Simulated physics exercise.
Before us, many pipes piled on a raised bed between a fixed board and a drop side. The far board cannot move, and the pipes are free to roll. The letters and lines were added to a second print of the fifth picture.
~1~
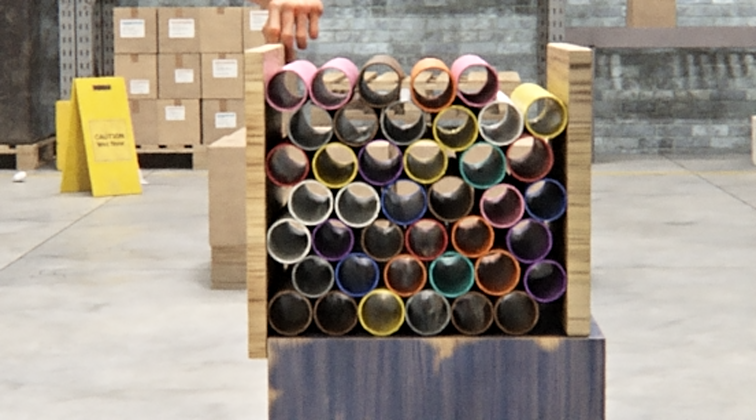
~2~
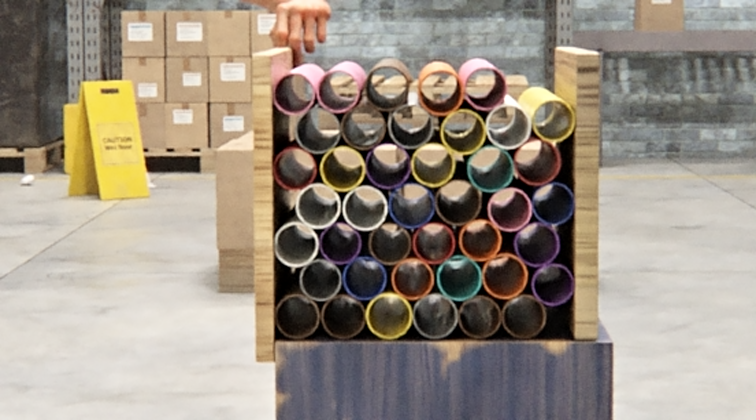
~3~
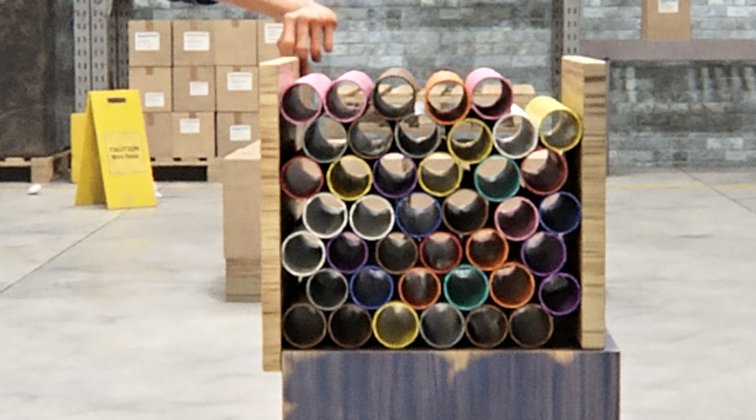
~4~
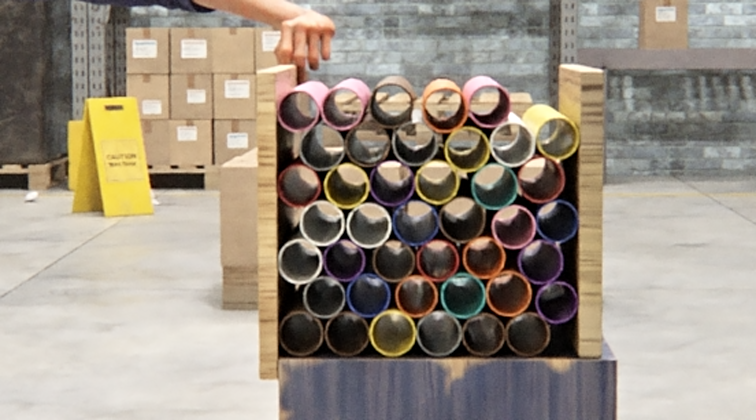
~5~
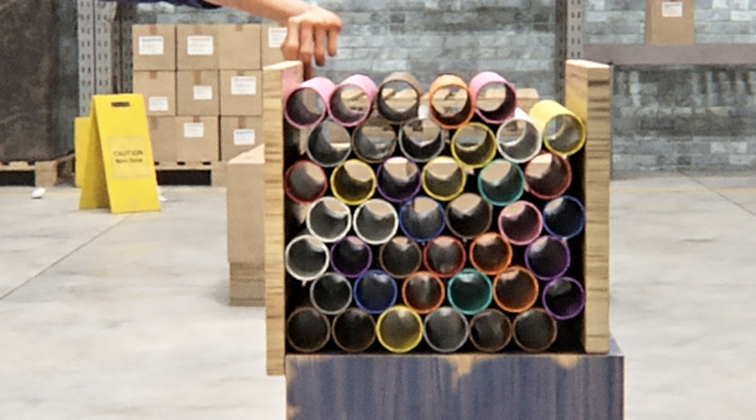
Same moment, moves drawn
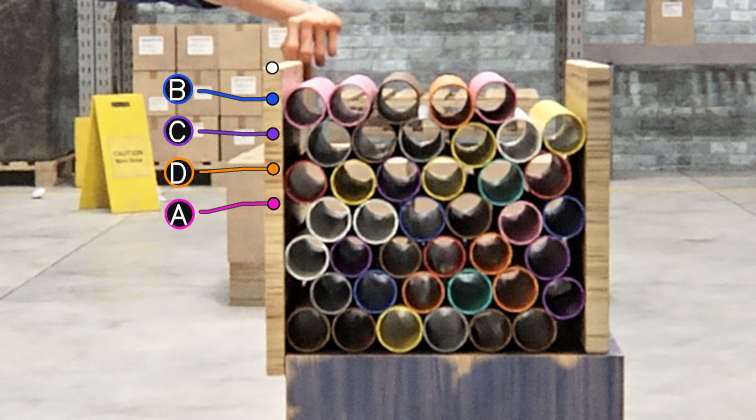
In a warehouse with a grey brick wall, seen straight on, stacked cardboard boxes and a yellow caution sign stand at the left. Open-ended pipes in white, pink, yellow, red, blue, purple and other colours fill the space between two upright wooden boards on a worn bluish block. A hand stays above the top left pipes, which show no clear movement, while the camera wavers slightly, mostly leftward and upward.
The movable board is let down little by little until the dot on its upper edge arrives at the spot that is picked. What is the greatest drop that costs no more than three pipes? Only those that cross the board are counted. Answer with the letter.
At most to A.
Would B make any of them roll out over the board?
At B: No.
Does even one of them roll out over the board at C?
At C: No.
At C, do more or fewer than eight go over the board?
Fewer than eight.
On the marked copy, A at (274, 203); B at (273, 99); C at (273, 134); D at (274, 169); the white dot at (272, 68).
Following A. Soon after the start, top of the board (283, 130).
Later, top of the board (284, 200).
In the end, top of the board (284, 203), one out over the board.
As for the rest, B none out over the board; C none out over the board; D none out over the board.
